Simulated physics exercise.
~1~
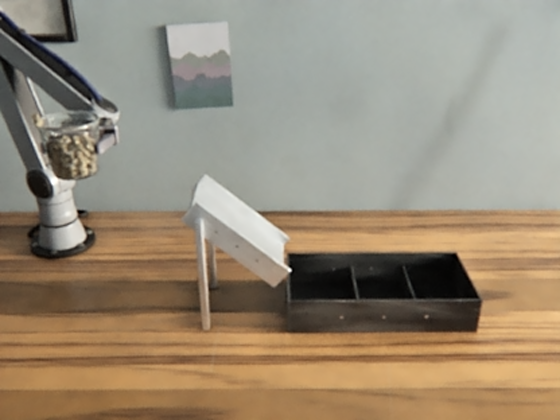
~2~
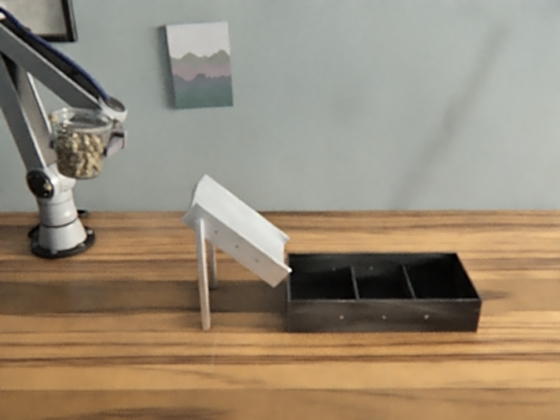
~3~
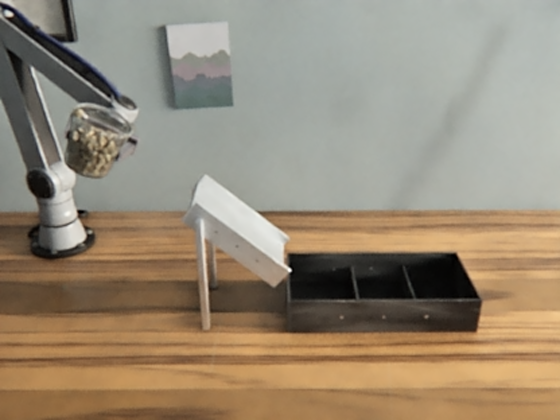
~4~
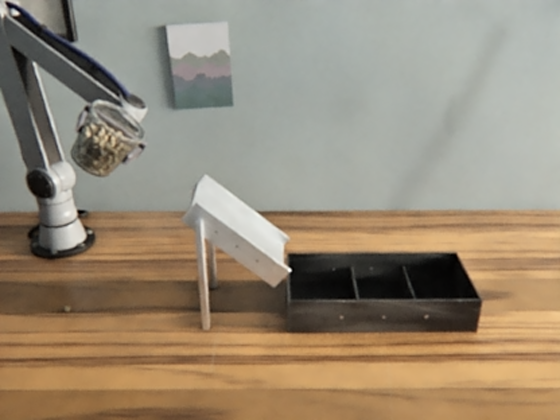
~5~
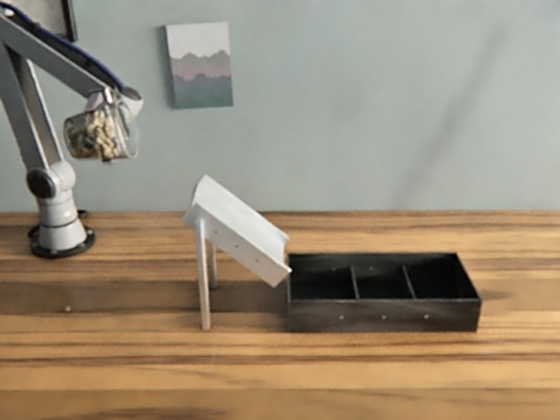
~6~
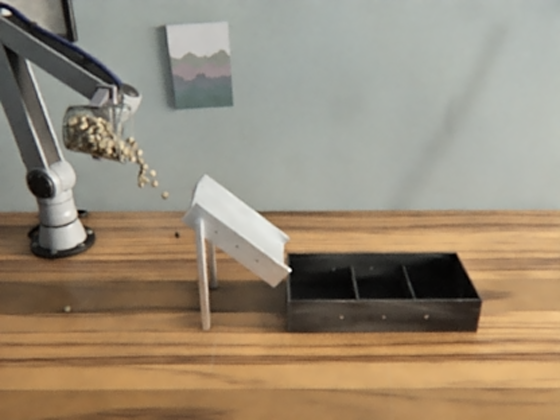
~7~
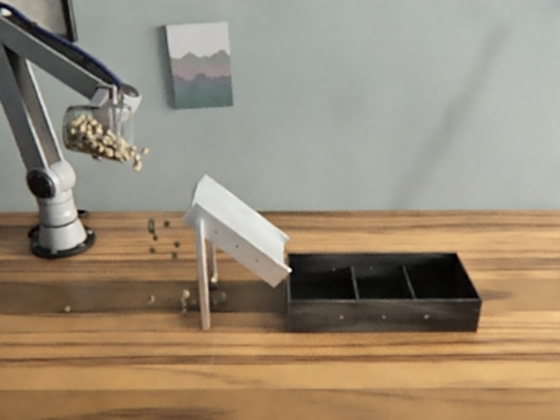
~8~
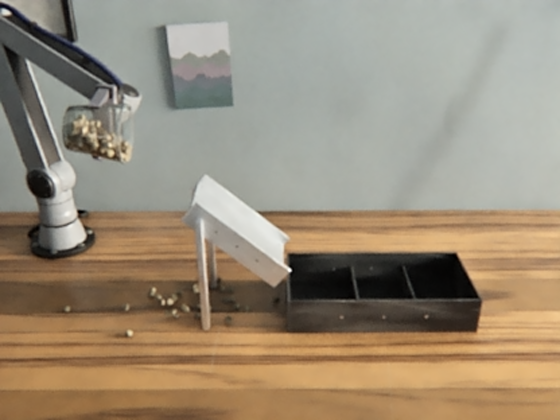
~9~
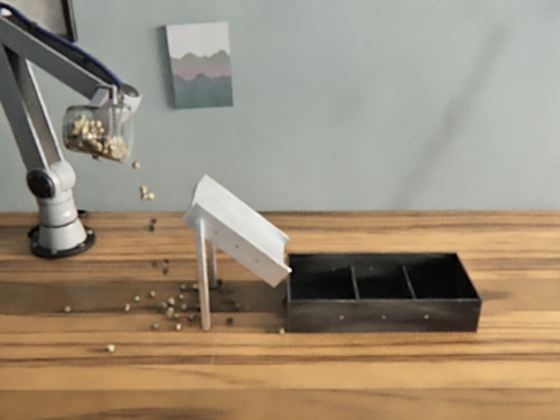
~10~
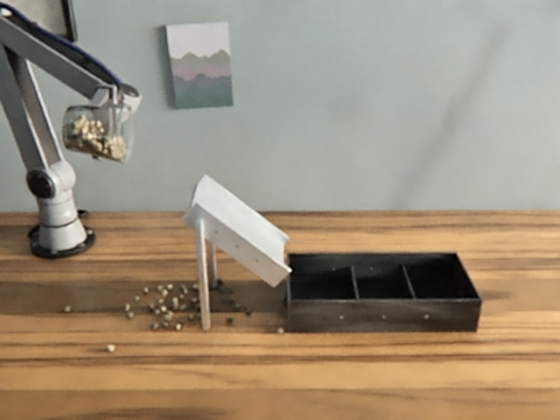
A robot arm tipped a clear cup of small pebbles onto its side, and some spilled short of the white chute, scattering on the wooden table around its legs, while many stayed in the cup and the black divided tray remained empty.
